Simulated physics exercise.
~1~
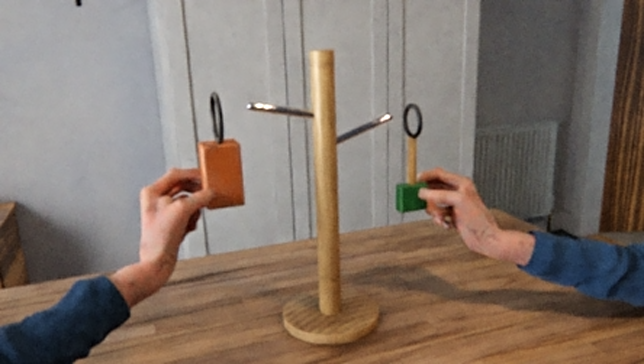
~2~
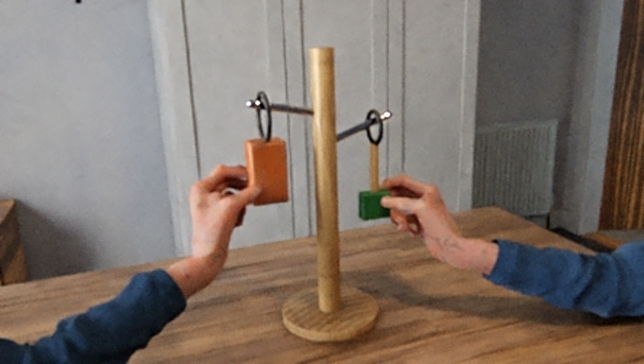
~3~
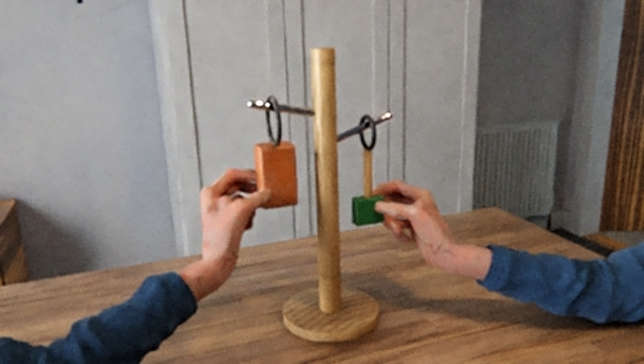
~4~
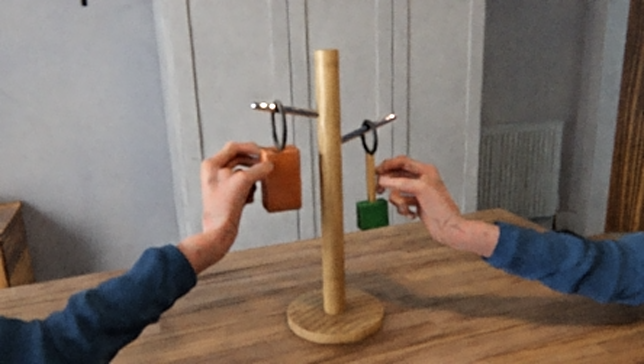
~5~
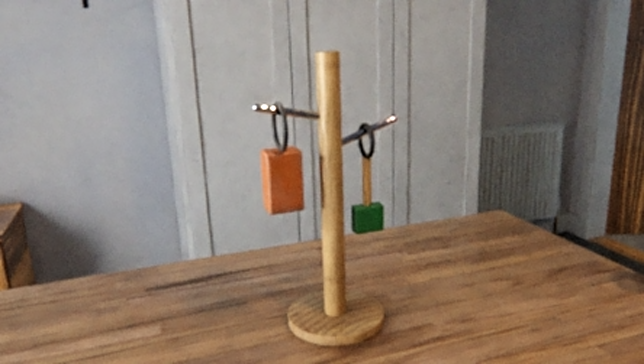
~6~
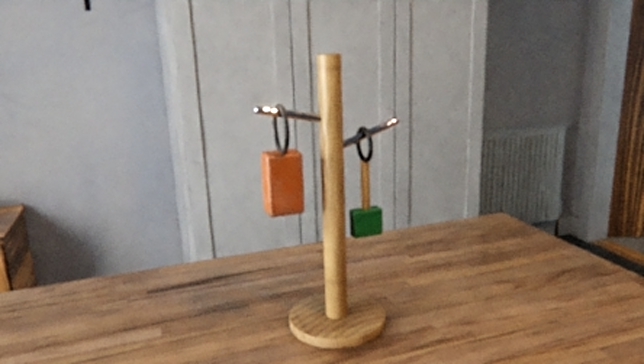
Two hands in blue sleeves reach in from either side of a wooden peg stand on a wooden tabletop, seen from the front by a slightly swaying camera against grey walls and pale panels. The left hand holds an orange pouch by its side, and the right holds a green brush, each topped with a dark ring. They move the items inward, bringing the rings onto the metal pegs, the orange one moving right and the green one left. Both hands then let go and withdraw from view. The orange pouch and green brush remain hanging on their pegs.
